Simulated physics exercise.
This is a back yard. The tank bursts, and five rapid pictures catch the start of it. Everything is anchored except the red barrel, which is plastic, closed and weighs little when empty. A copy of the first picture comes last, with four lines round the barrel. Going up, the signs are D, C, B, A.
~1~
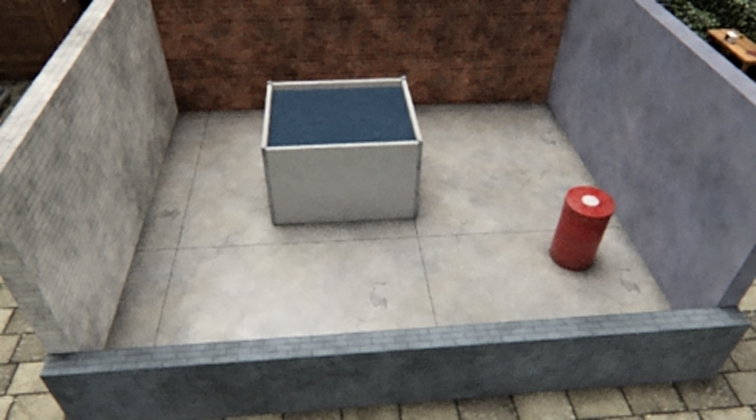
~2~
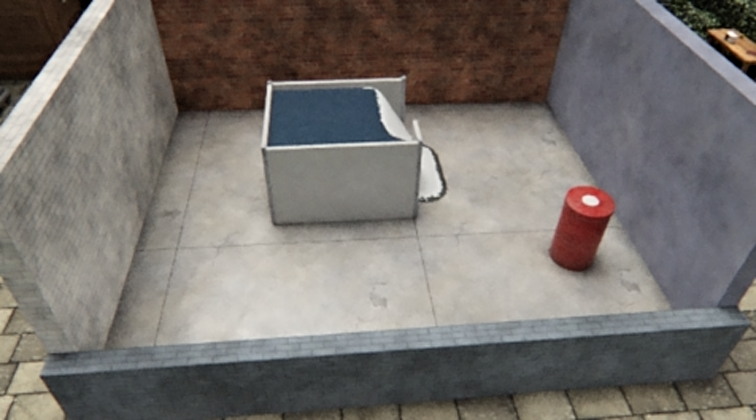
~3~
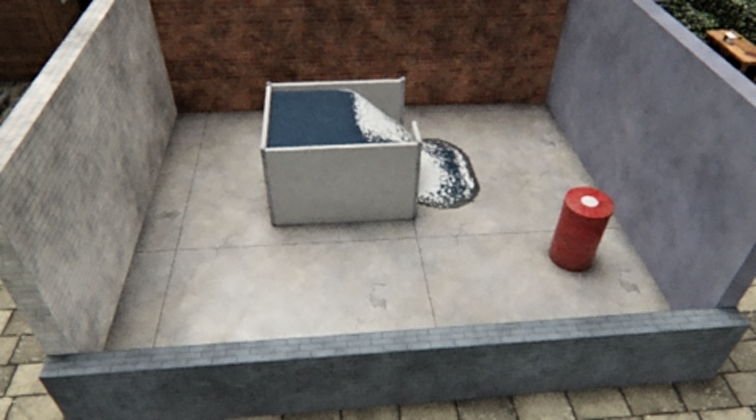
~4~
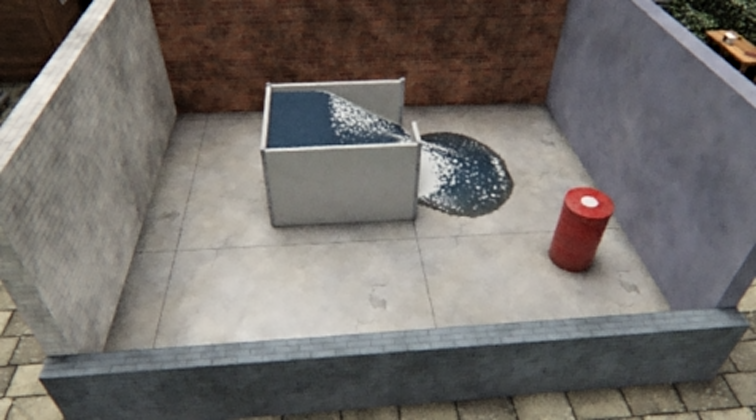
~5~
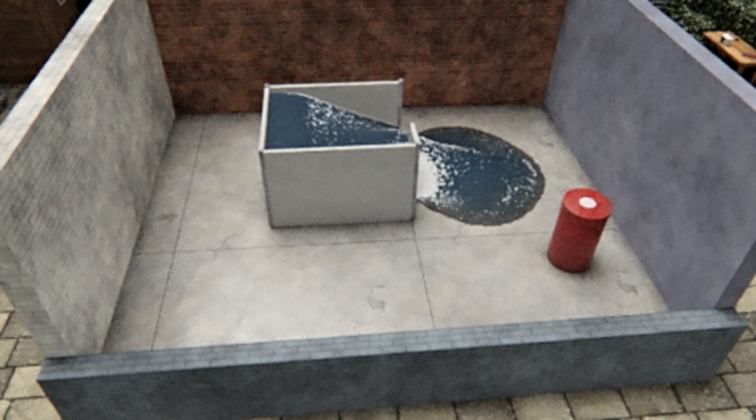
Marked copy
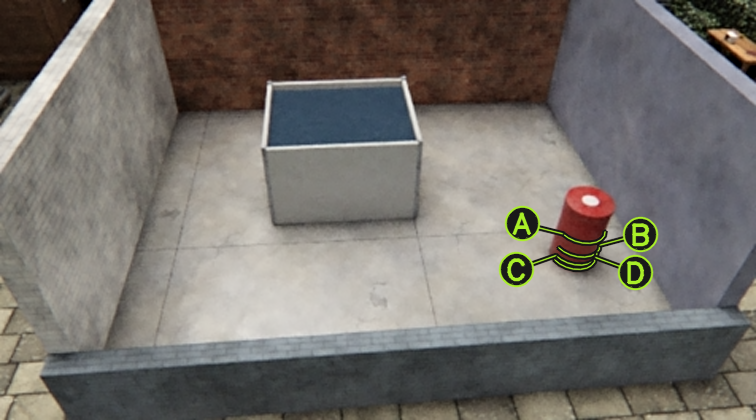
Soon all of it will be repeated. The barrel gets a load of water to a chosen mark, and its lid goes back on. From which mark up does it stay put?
The limit is A.
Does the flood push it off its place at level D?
Yes.
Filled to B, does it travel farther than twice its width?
No, less.
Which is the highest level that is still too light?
B it is.
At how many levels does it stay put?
One of the four.
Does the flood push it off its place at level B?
Yes.
In lime, A at (589, 243); B at (584, 257); C at (581, 265); D at (580, 269); from the bottom up D, C, B, A.
For level A, it does not move.
For level B, it is pushed about its own width away.
For level C, it is pushed about 4 times its own width away.
For level D, it is pushed about 9 times its own width away.
